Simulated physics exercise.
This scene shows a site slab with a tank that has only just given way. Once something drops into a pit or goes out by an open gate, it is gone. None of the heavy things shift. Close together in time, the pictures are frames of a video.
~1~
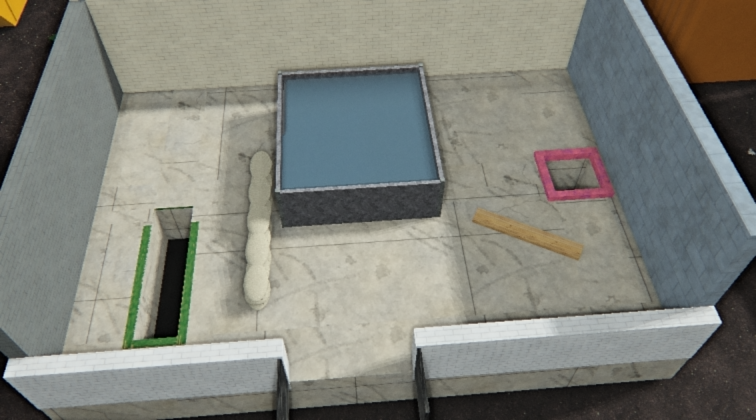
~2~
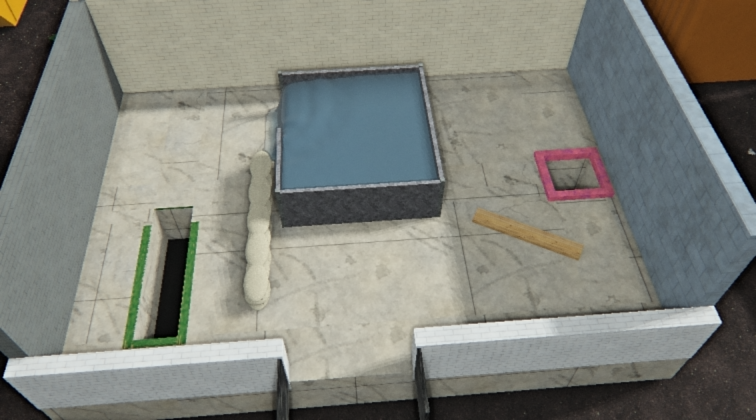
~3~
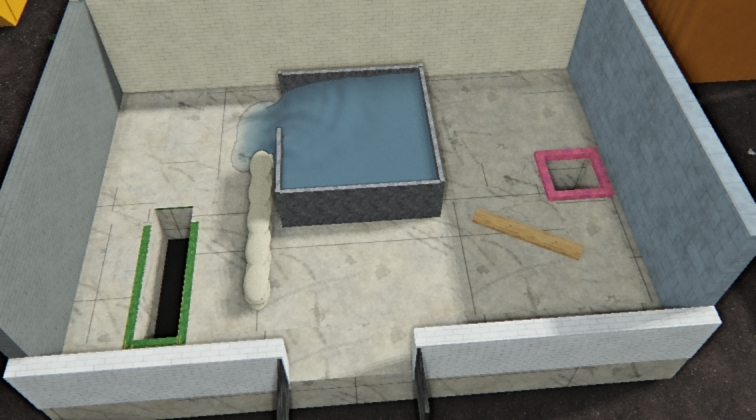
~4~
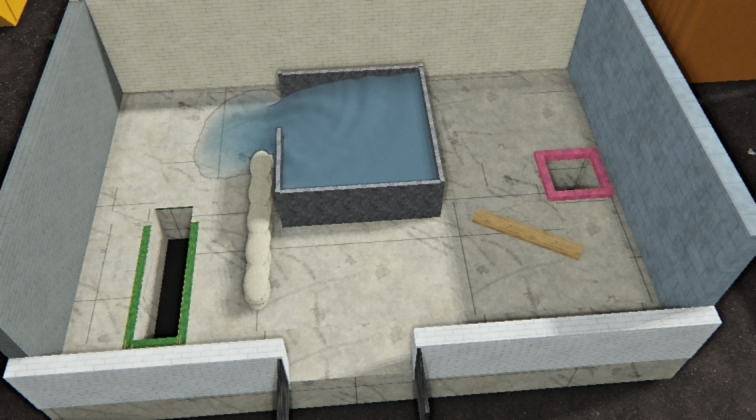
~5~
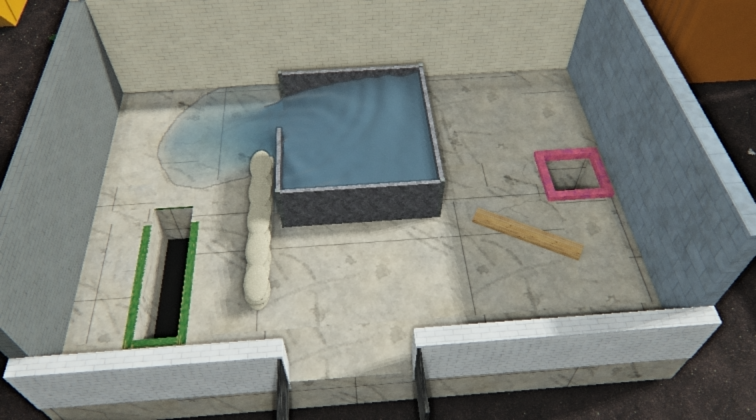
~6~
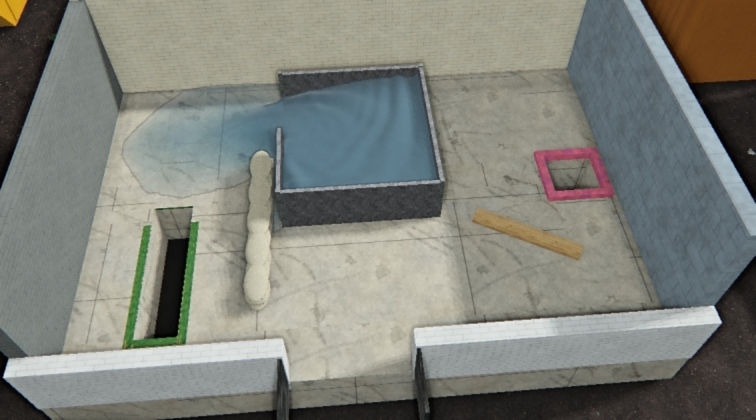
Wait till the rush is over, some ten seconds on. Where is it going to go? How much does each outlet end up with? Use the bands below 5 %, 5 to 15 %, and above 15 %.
Once it settles, the gate ends up with below 5 %, the green pit ends up with above 15 %, the pink pit ends up with below 5 %.
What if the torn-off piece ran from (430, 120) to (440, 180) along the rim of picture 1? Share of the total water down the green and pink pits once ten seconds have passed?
In percent: Green 4, pink 25.
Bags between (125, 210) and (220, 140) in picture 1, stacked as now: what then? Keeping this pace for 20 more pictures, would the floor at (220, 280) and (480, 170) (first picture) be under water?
First spot gets soaked, second spot stays bare.
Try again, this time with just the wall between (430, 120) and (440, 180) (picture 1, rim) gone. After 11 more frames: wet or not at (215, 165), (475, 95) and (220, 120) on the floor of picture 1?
First spot spared, second spot spared, third spot spared.
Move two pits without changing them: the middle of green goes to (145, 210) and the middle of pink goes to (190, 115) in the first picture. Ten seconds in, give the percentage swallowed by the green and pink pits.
Estimated shares - green: 40 %; pink: 25 %.
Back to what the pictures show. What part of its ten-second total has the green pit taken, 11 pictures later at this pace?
Around 0 %.
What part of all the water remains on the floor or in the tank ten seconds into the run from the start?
Roughly 56 per cent.
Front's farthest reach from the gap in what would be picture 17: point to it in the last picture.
My best guess is about (63, 356).
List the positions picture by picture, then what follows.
The water tank at (355, 127) is whole and still, in the first picture.
The front is at (276, 166), out from the gap at (285, 124), in the second picture.
Water pours out at (285, 126) and has run to (239, 166), in the third picture.
Water pours out at (286, 127) and has run to (200, 160), in the fourth picture.
The front is at (164, 157), out from the gap at (286, 127), in the fifth picture.
The front is at (128, 154), out from the gap at (286, 127), in the sixth picture.
A moment on, water covers 20 % of the floor; the gate 0 %, the green pit 0 %, the pink pit 0 %.
Next, water covers 25 % of the floor; the gate 0 %, the green pit 1 %, the pink pit 0 %.
Then, water covers 30 % of the floor; the gate 0 %, the green pit 7 %, the pink pit 0 %.
Later, water covers 60 % of the floor; the gate 0 %, the green pit 25 %, the pink pit 0 %.
In the end, water covers 80 % of the floor; the gate 1 %, the green pit 43 %, the pink pit 0 %.
